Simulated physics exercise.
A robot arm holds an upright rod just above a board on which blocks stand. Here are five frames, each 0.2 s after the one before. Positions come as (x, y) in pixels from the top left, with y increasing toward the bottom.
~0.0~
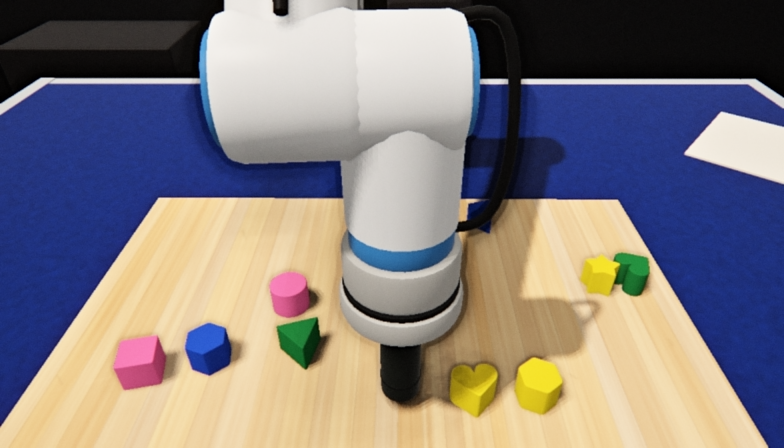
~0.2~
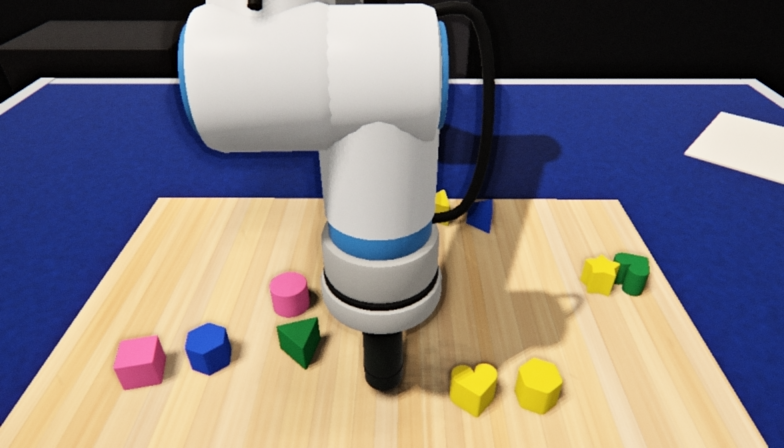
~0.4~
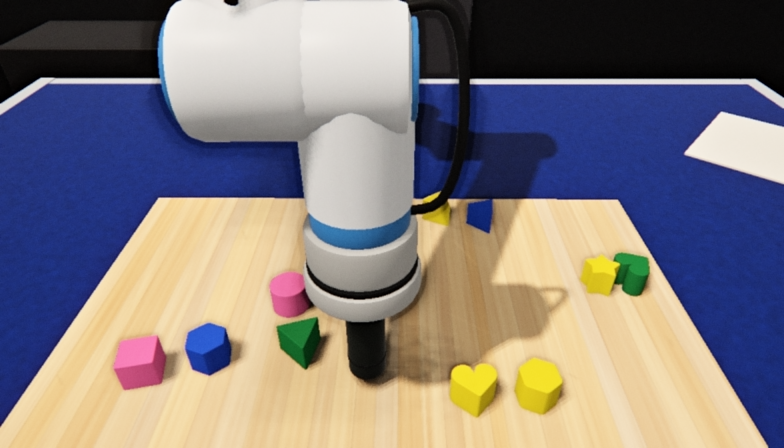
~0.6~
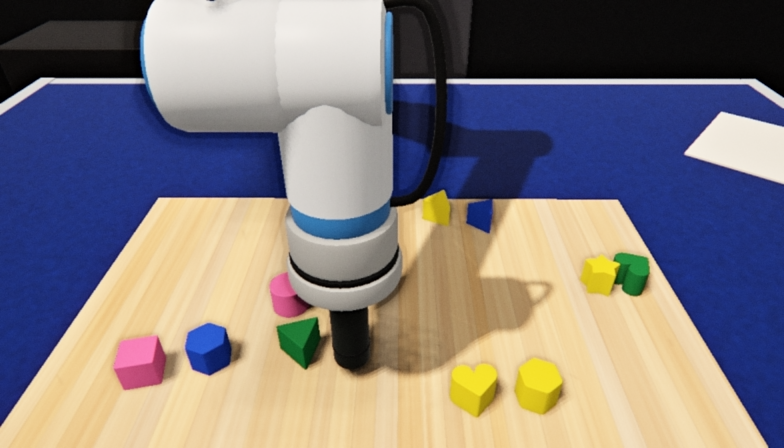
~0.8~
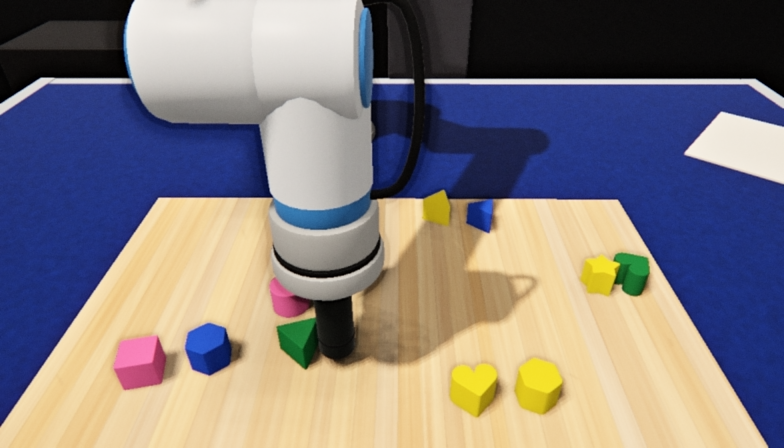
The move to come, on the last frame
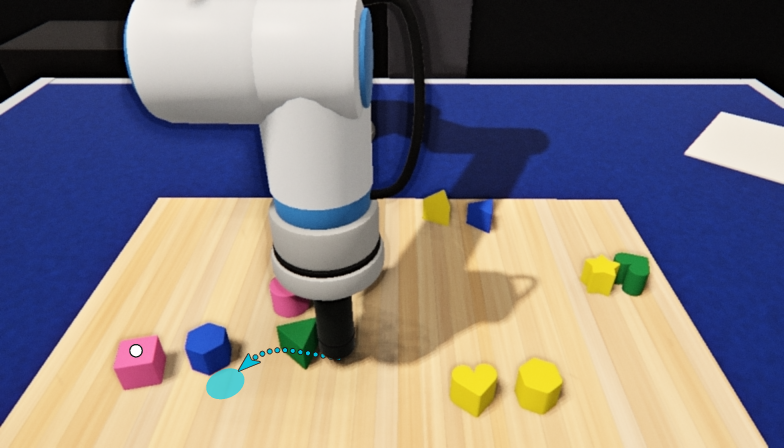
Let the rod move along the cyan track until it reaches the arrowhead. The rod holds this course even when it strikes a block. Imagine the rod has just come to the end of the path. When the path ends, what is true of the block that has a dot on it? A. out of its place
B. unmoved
My answer is option B.
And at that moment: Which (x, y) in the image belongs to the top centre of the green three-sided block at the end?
It comes to (232, 319).
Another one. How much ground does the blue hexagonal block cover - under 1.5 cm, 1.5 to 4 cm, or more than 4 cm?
Goes under 1.5 cm.
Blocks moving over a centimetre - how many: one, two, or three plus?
One moves.
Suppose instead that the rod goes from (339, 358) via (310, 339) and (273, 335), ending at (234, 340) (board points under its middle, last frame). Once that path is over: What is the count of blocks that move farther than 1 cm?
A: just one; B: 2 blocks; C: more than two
(B)
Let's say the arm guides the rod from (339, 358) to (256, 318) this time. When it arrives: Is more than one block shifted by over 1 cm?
No - that is not the case.
Path on the board, from (339, 358) over (299, 352) and (258, 356) to (225, 383); the dot is on the pink square block.
On the path given first. One third of the way, rod (295, 341); green three-sided block (265, 324).
Two thirds of the way, rod (255, 345); blue hexagonal block (202, 337); green three-sided block (233, 319), turned 15° clockwise.
At the end, rod (222, 372); pink square block in place; blue hexagonal block (201, 337), turned 15° anticlockwise; green three-sided block (232, 319), turned 20° clockwise.
